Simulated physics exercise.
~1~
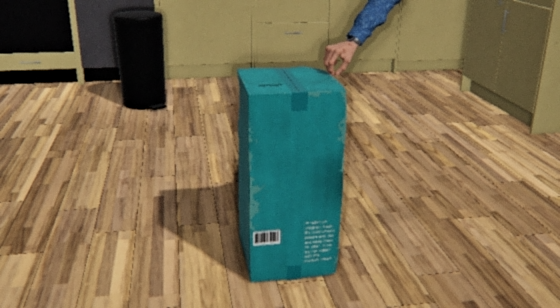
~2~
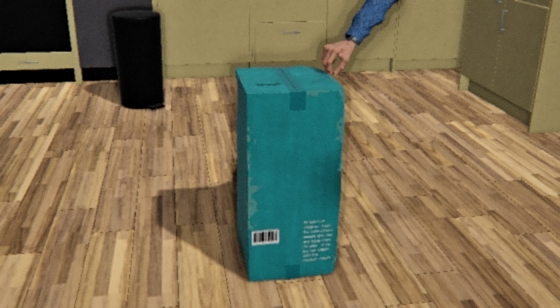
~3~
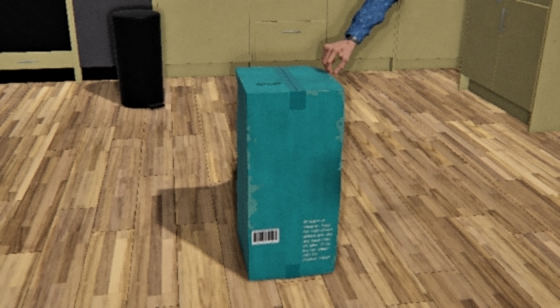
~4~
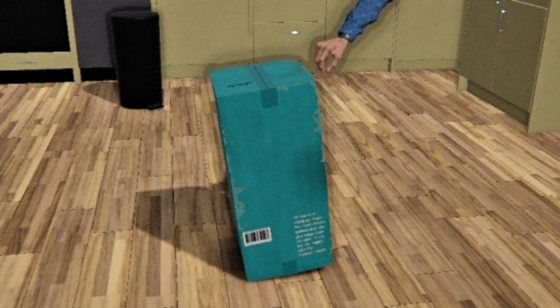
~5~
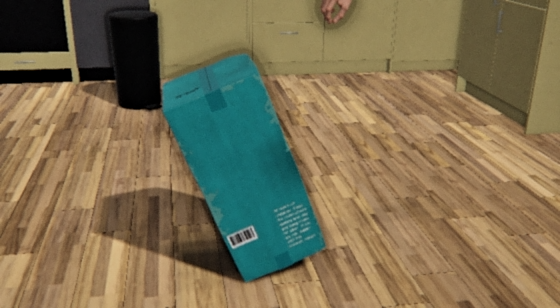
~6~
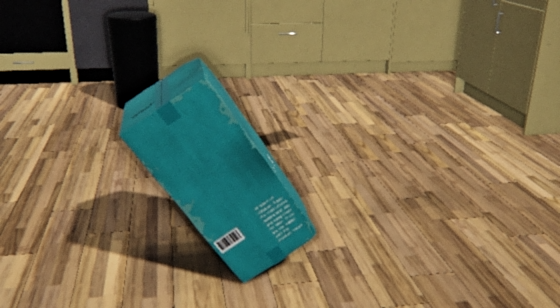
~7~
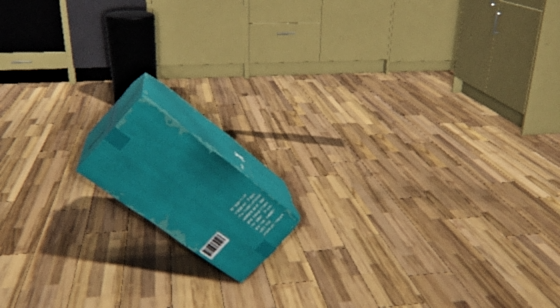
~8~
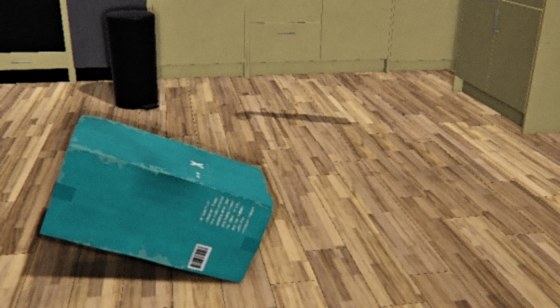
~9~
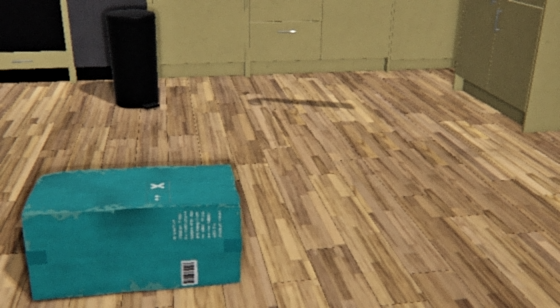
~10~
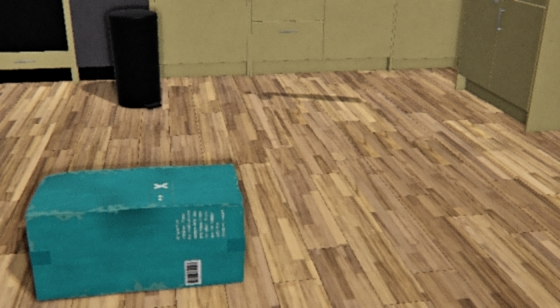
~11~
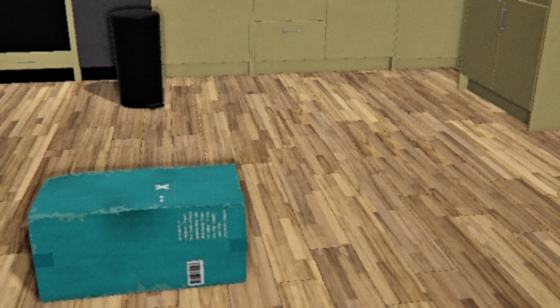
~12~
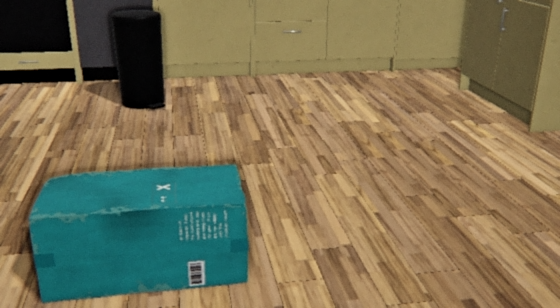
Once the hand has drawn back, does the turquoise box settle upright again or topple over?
The turquoise box topples over to the left and comes to rest on its side on the wooden floor.
